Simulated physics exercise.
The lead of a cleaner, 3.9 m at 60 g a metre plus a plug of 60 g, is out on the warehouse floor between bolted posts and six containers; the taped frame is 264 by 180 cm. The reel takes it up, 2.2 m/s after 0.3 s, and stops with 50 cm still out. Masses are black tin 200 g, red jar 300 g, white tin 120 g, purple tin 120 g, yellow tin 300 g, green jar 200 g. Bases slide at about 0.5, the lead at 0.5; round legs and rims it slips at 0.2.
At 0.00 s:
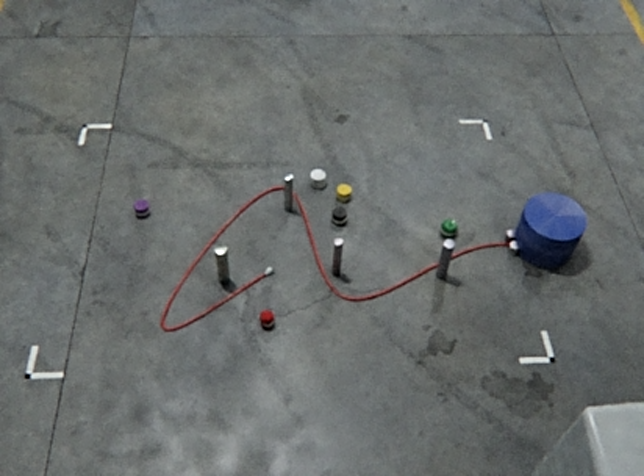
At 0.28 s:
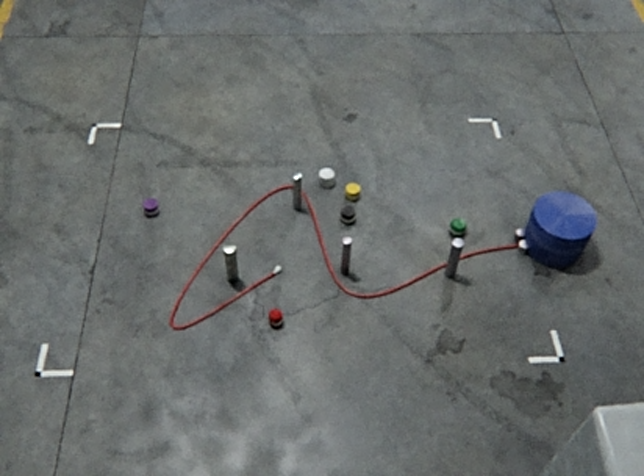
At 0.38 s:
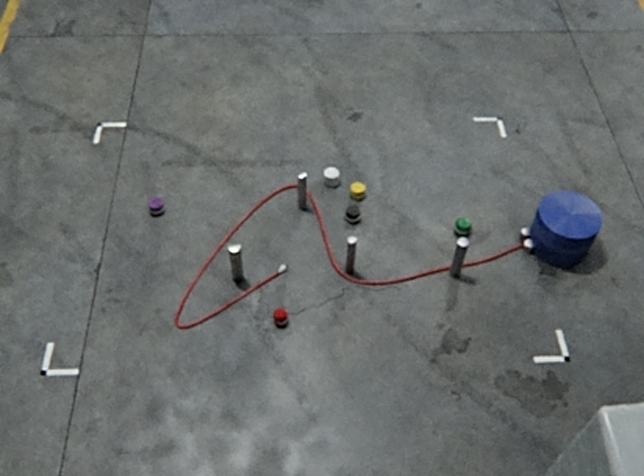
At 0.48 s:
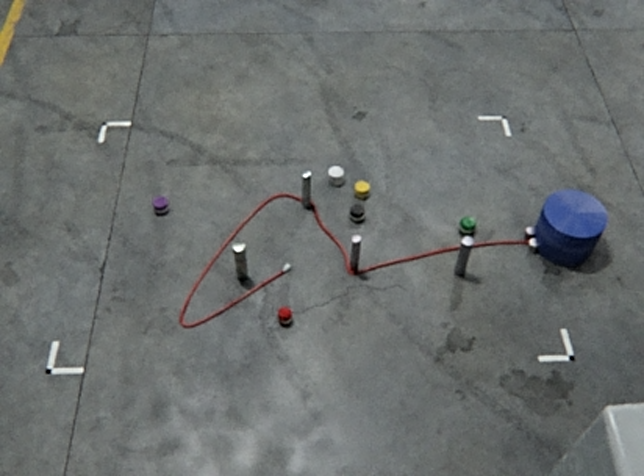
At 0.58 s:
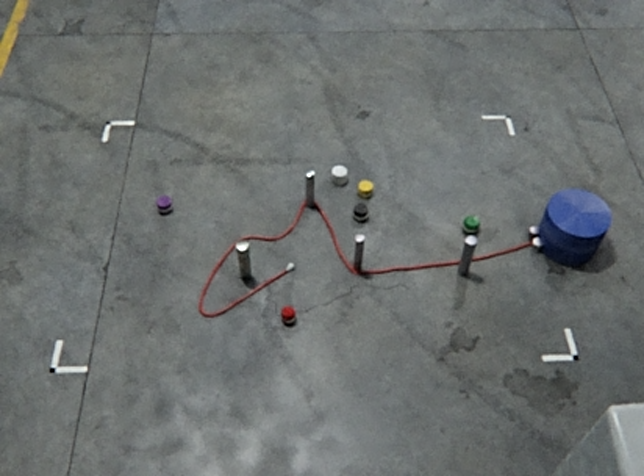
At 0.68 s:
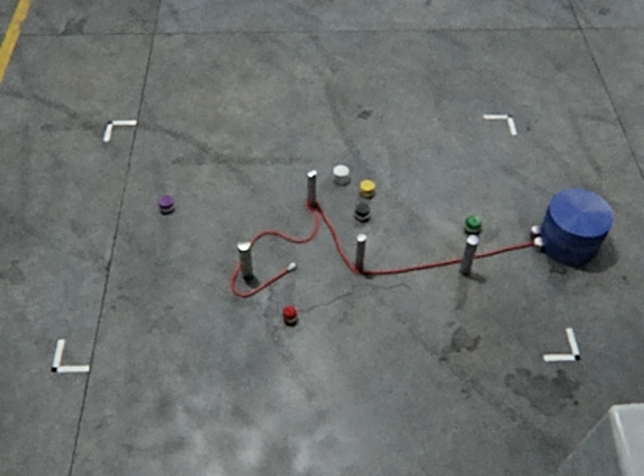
A red lead from the blue reel tightens against metal posts, then its left loop shrinks.
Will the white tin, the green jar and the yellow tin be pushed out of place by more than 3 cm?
Result: White tin leaves its place, green jar gets shifted, yellow tin leaves its place.
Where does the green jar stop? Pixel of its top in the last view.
Near (554, 140).
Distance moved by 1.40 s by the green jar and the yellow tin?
Green jar 0 cm, yellow tin 25 cm.
By 1.0 s, plug at (232, 260); nothing else has moved.
By 1.4 s, plug at (356, 218); white tin lifted 11 cm, yellow tin 23 cm off its start, black tin 7 cm off its start.
By 1.8 s, plug at (491, 278); white tin on its side, 61 cm off its start at (419, 232), yellow tin on its side, 54 cm off its start at (429, 245), black tin 10 cm off its start at (374, 219).
By 2.1 s, plug at (546, 233); white tin on its side, 60 cm off its start, green jar 54 cm off its start, yellow tin on its side, 52 cm off its start.
By 2.9 s, plug at (544, 236); green jar 88 cm off its start at (554, 140), white tin on its side, 57 cm off its start at (413, 229), yellow tin on its side, 51 cm off its start at (429, 241), black tin 10 cm off its start at (374, 219).
